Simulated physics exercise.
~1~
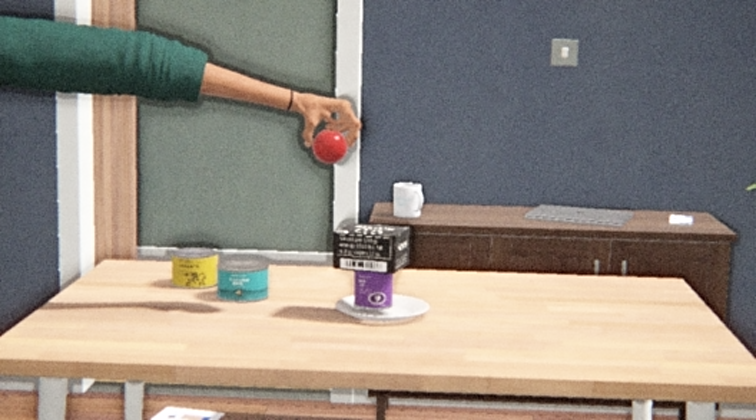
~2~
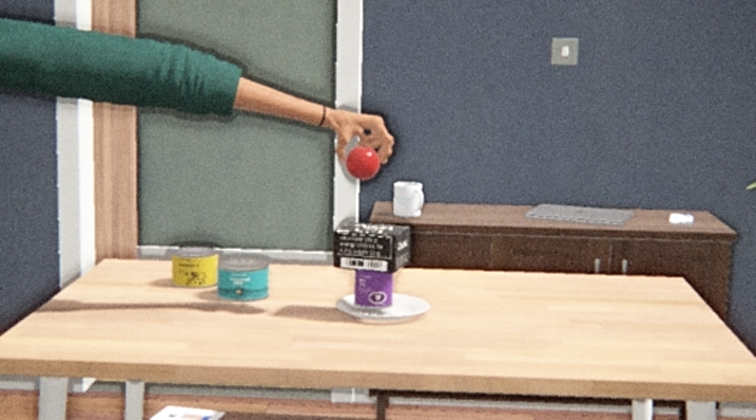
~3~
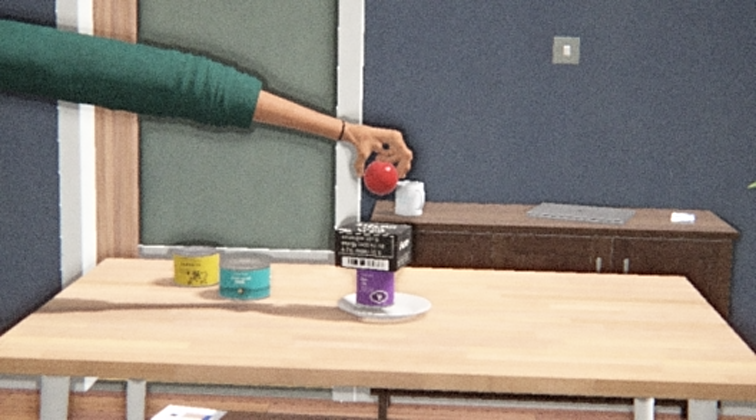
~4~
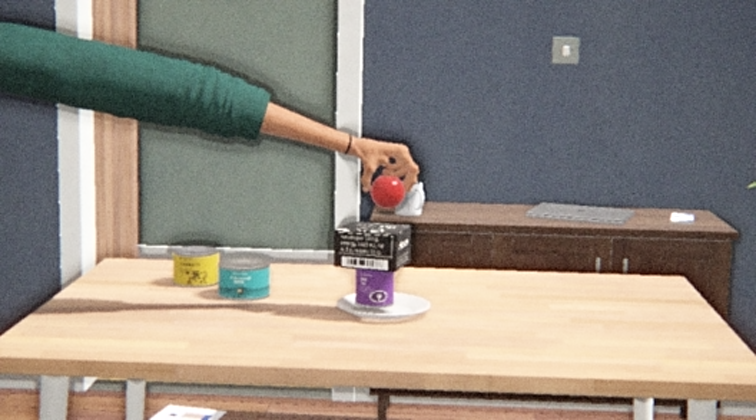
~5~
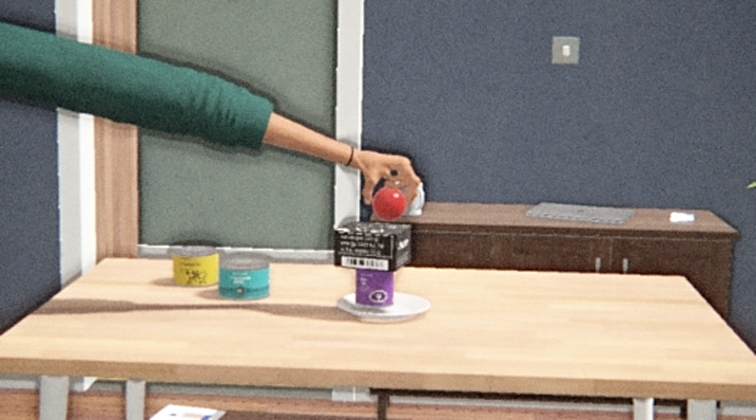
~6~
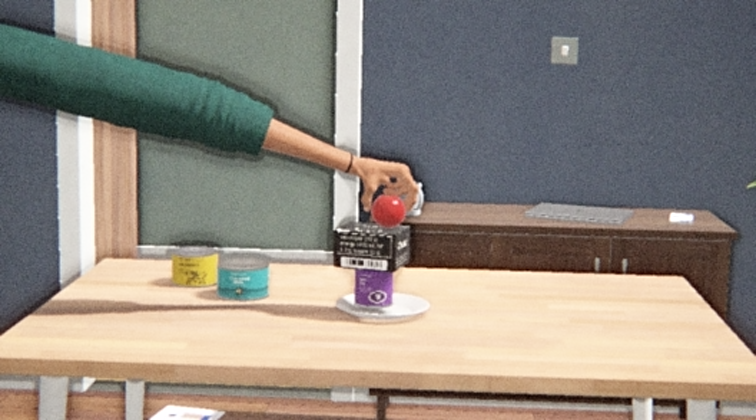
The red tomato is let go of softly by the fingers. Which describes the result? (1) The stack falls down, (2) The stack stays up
Answer: 2.
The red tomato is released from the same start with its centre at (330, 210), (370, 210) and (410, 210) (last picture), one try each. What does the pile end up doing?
Result per try: First toppled, second still standing, third toppled.
Then, 1.00 s on from there, no change.
Then, 2.10 s on from there, red tomato resting near (390, 211).
In the end, all 6 unmoved. At the end, from the last picture's camera, red tomato near (390, 211). The pile holds.
